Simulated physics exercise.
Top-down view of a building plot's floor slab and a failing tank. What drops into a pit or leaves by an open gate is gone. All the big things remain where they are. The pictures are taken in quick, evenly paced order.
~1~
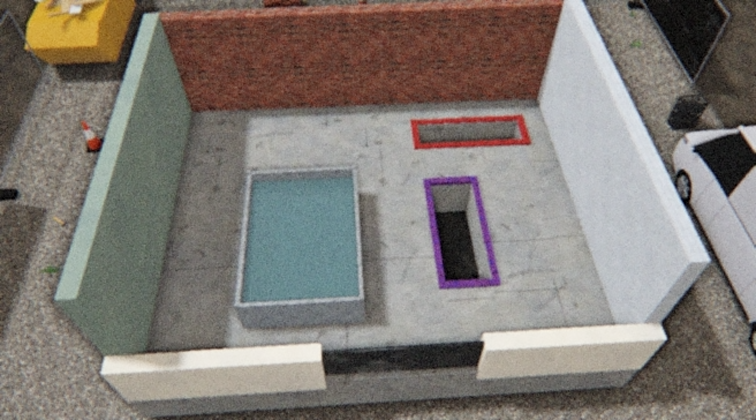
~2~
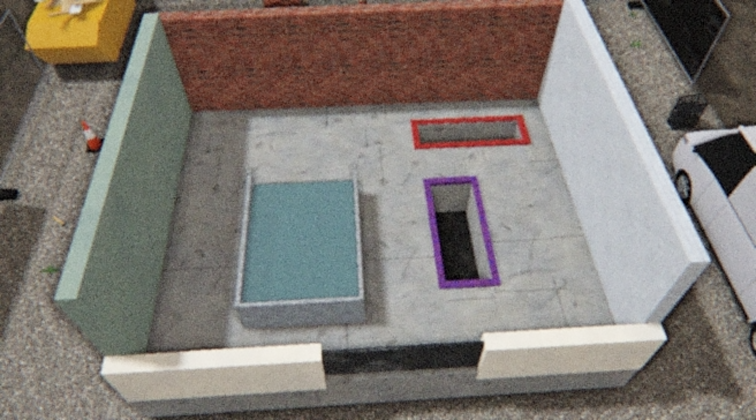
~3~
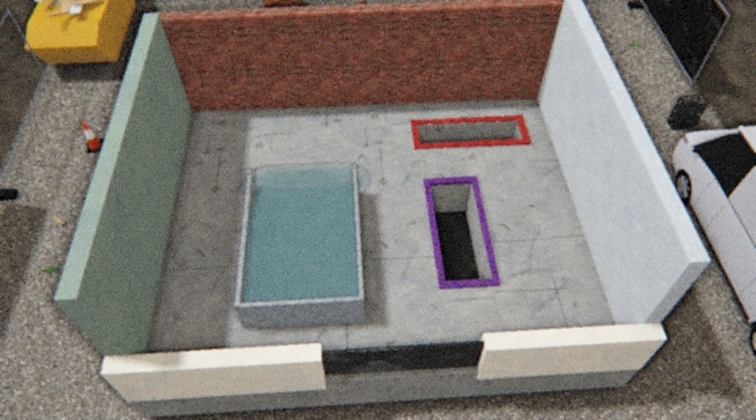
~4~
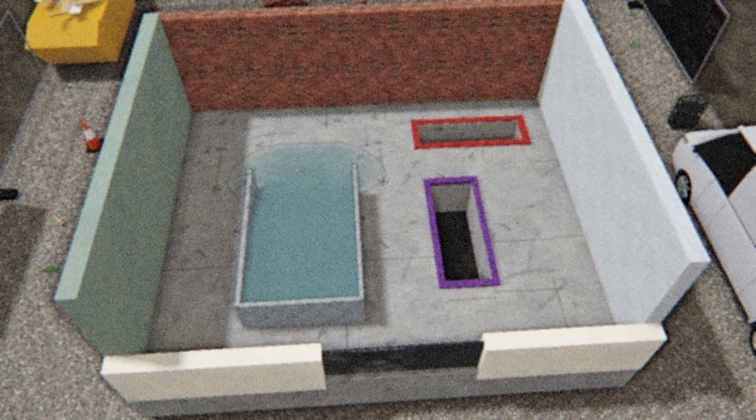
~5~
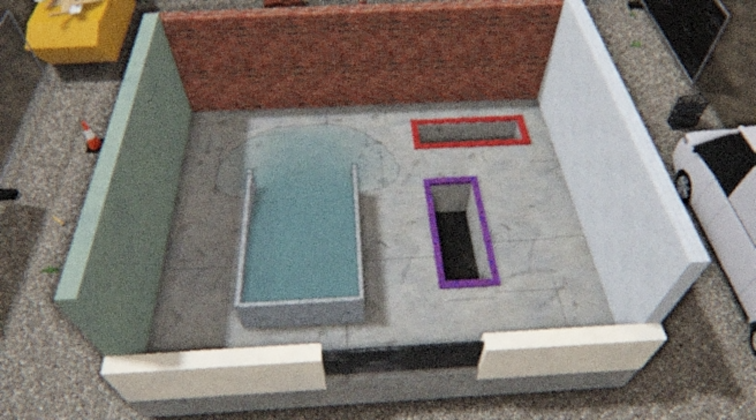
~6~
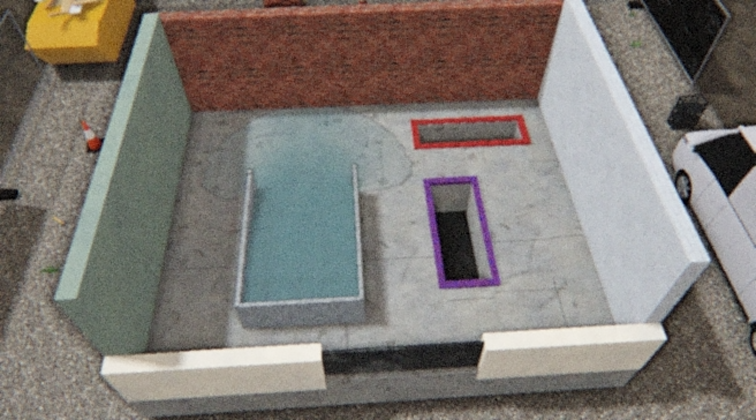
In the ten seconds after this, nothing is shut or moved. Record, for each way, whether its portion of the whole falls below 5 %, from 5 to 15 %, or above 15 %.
Recorded: The gate: Below 5 %; the purple pit: Below 5 %; the red pit: Above 15 %.
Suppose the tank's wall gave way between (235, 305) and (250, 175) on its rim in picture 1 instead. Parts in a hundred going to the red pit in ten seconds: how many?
For red, it comes to 10 percent.
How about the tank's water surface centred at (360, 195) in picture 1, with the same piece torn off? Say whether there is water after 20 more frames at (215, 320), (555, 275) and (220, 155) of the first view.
Location one: Bone dry; location two: Bone dry; location three: Soaked.
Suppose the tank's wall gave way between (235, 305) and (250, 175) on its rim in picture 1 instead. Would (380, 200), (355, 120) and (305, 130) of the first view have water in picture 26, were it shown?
Going point by point: Left unwetted, waterlogged, waterlogged.
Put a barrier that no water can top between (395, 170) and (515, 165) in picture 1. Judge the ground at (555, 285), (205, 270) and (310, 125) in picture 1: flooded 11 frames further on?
Spared; spared; swamped.
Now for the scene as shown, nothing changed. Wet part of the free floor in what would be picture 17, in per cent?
About 35 percent.
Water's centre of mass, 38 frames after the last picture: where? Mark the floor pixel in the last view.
It is near (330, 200).
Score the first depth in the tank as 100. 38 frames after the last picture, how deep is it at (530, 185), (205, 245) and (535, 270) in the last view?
Taking the places in turn, I get roughly 8, 8 and 4 percent.
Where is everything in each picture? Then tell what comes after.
The first frame shows still water in the open tank at (302, 233).
In the second frame, water pours out on the open tank's far side and has run to a hidden place.
In the third frame, the front is at (246, 183), out from the gap on the open tank's far side.
In the fourth frame, water pours out on the open tank's far side and has run to (368, 156).
In the fifth frame, the front is at (353, 132), out from the gap on the open tank's far side.
In the sixth frame, the front is at (325, 108), out from the gap on the open tank's far side.
A moment on, water covers 30 % of the floor; the gate 0 %, the purple pit 0 %, the red pit 0 %.
Next, water covers 35 % of the floor; the gate 0 %, the purple pit 0 %, the red pit 1 %.
Then, water covers 45 % of the floor; the gate 0 %, the purple pit 0 %, the red pit 7 %.
Later, water covers 85 % of the floor; the gate 0 %, the purple pit 0 %, the red pit 15 %.
In the end, water covers 95 % of the floor; the gate 0 %, the purple pit 3 %, the red pit 19 %.
